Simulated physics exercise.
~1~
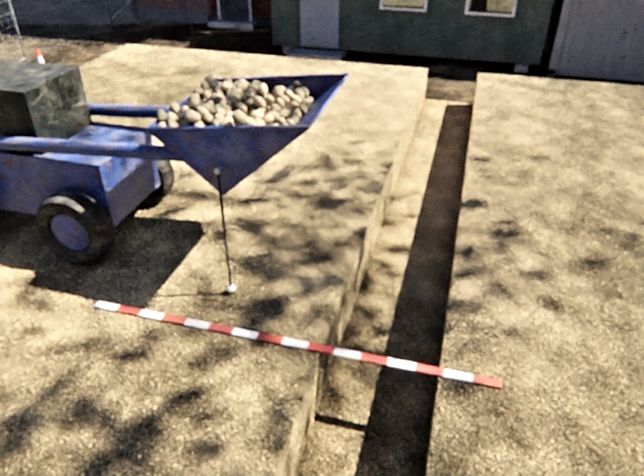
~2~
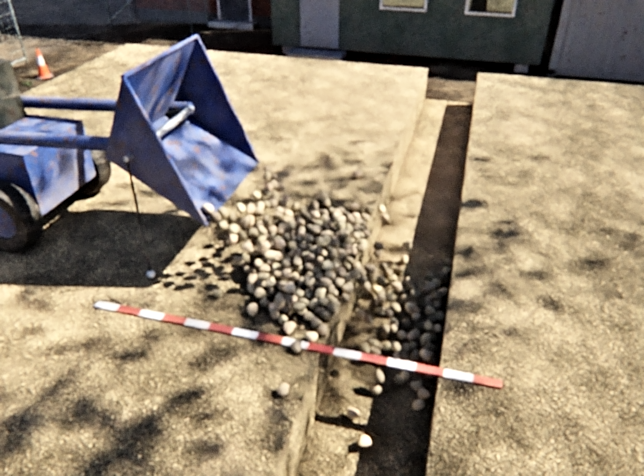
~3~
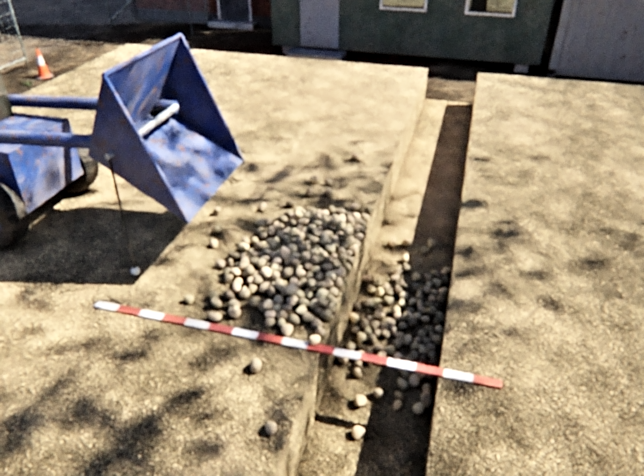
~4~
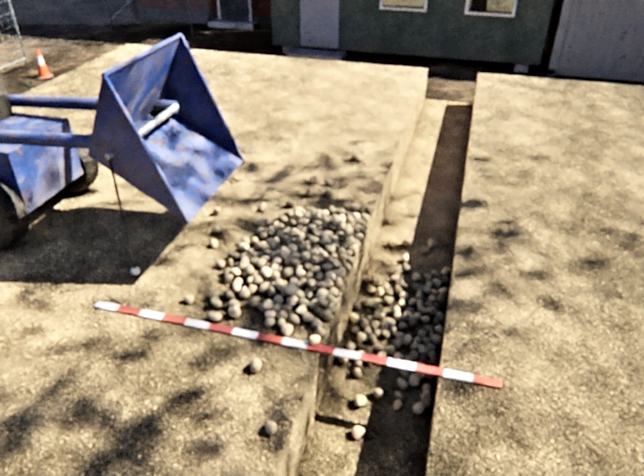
On a sunlit patch of gritty ground beside a trench, a blue loader tipped its bucket of rounded stones forward and drew back to the left, leaving most heaped short of the edge and a smaller share lying in the trench.
